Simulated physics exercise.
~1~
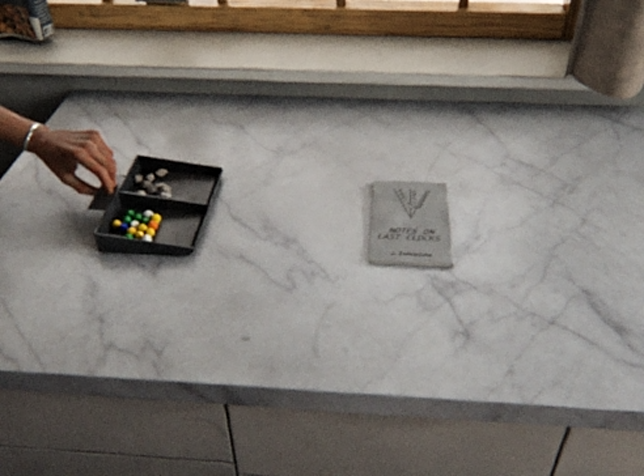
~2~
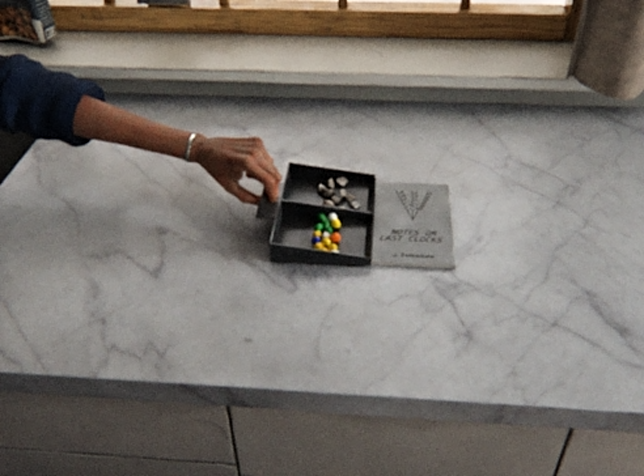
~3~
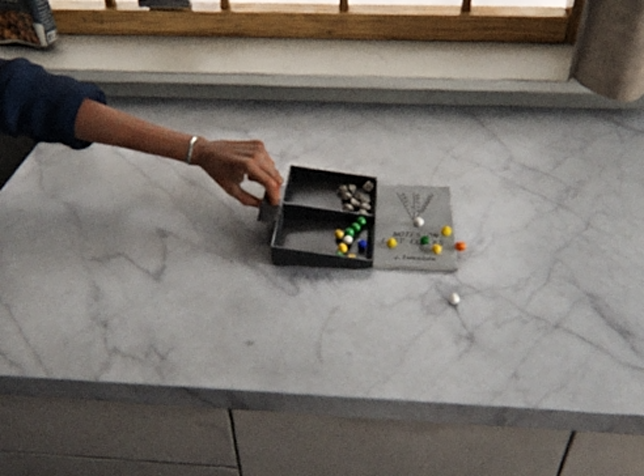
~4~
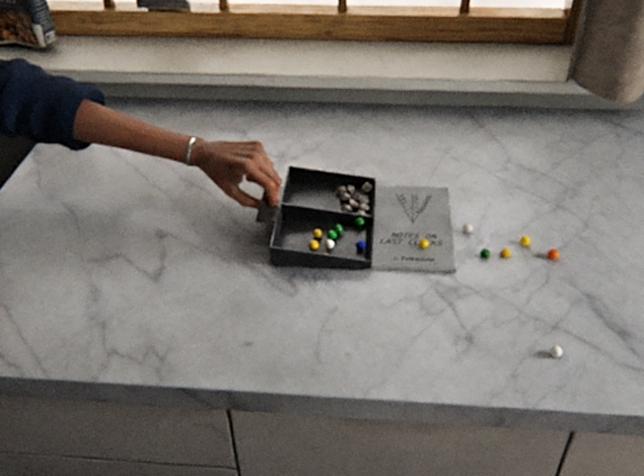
At the start, a hand with a bracelet holds the left side of a black two-part tray on a pale marble counter, with colourful beads in the near section and small grey stones in the far one. The hand slides the tray right until it stops against a thin grey book. The contents shift towards the front rim, and several beads spill over it onto the book and counter. Some roll farther right while the stones stay inside. By the end, the tray rests against the book, with the beads divided between tray, book and counter.
